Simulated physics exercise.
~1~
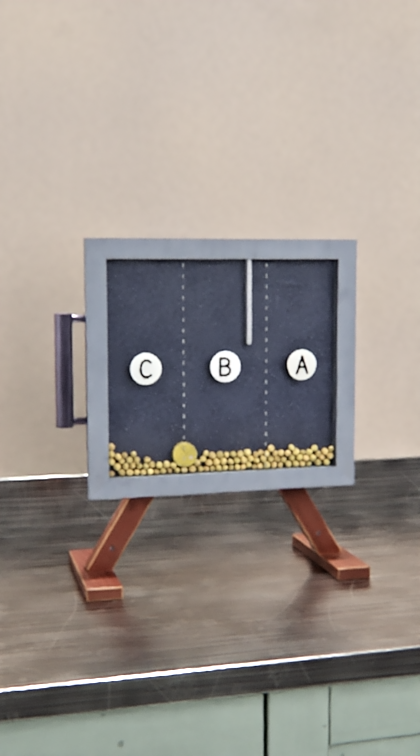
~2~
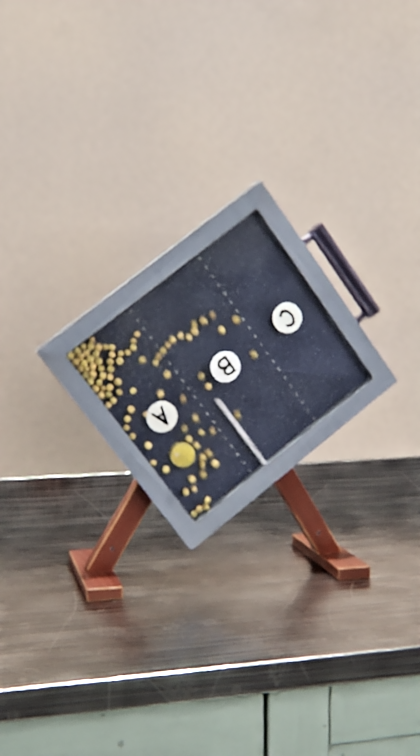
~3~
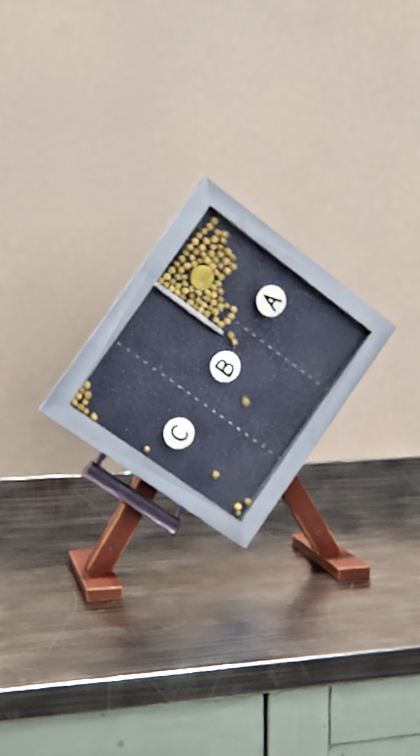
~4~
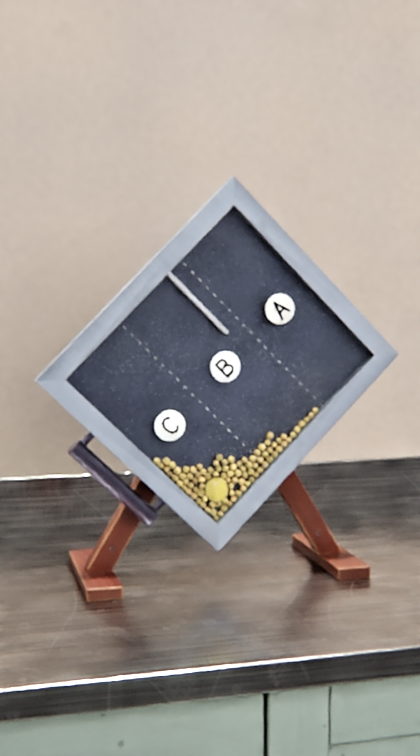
Small tan beans and a larger yellow disc lie along the bottom of a square, grey-framed case with a dark back, seen from the front on reddish-brown feet atop a worn counter against a beige wall. Dotted lines divide it into strips lettered C, B and A, with a pale bar inside and a dark handle at one side. The case turns clockwise, and the beans spill toward strip A with the disc. As it keeps turning, the bar holds many of them up high while a few drop. It stops tilted, beans and disc heaped in the lowest corner, the disc in C.
